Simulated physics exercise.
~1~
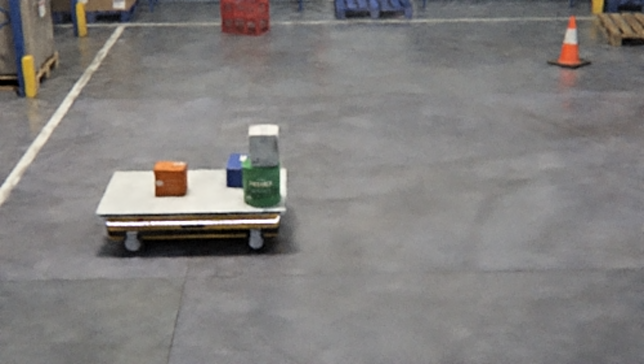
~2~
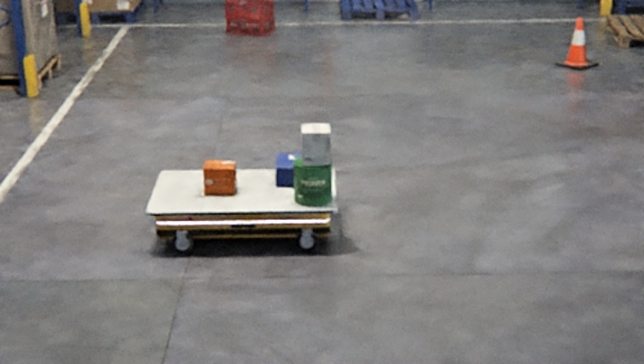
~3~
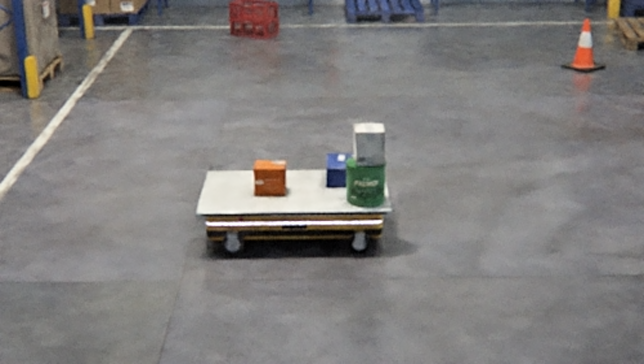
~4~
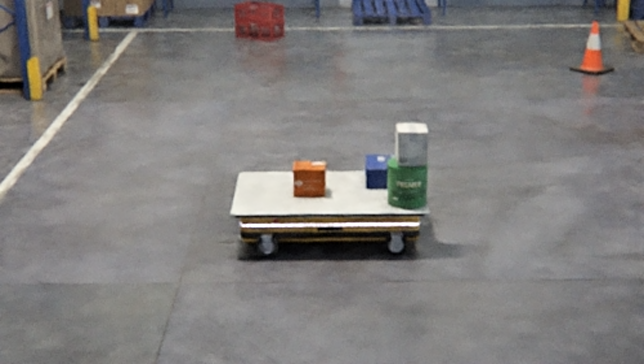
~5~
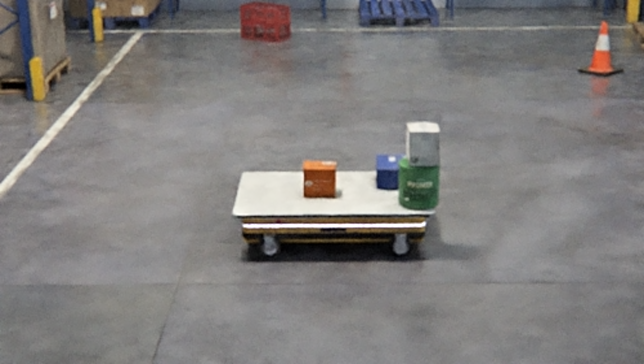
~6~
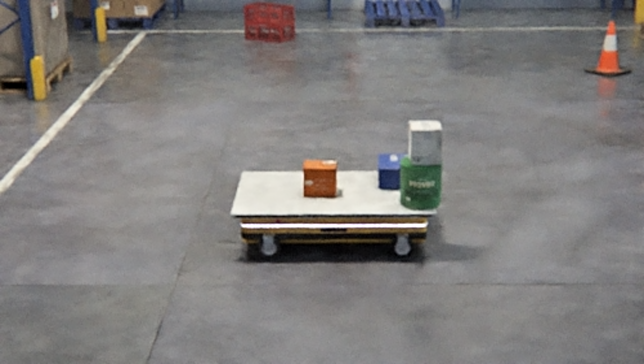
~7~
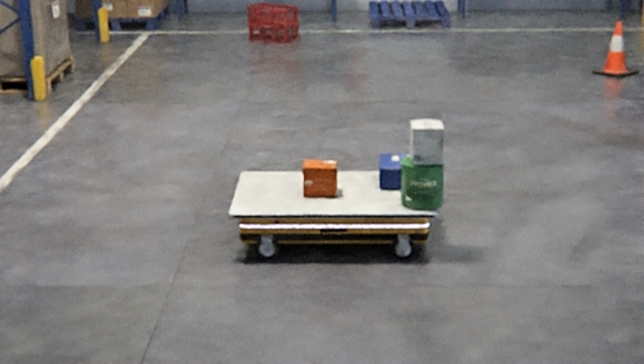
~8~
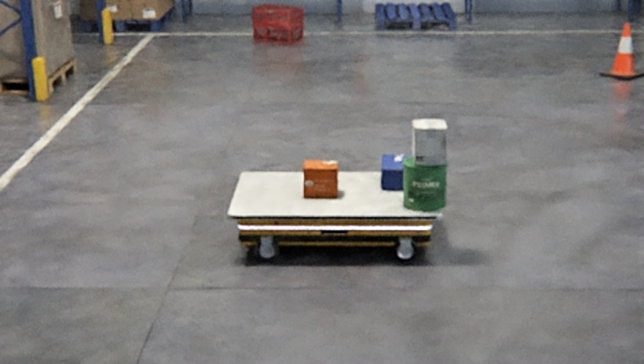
Flat cart carrying an orange parcel, blue parcel and white box on a green pail rolling right and stopping, the box still upright.
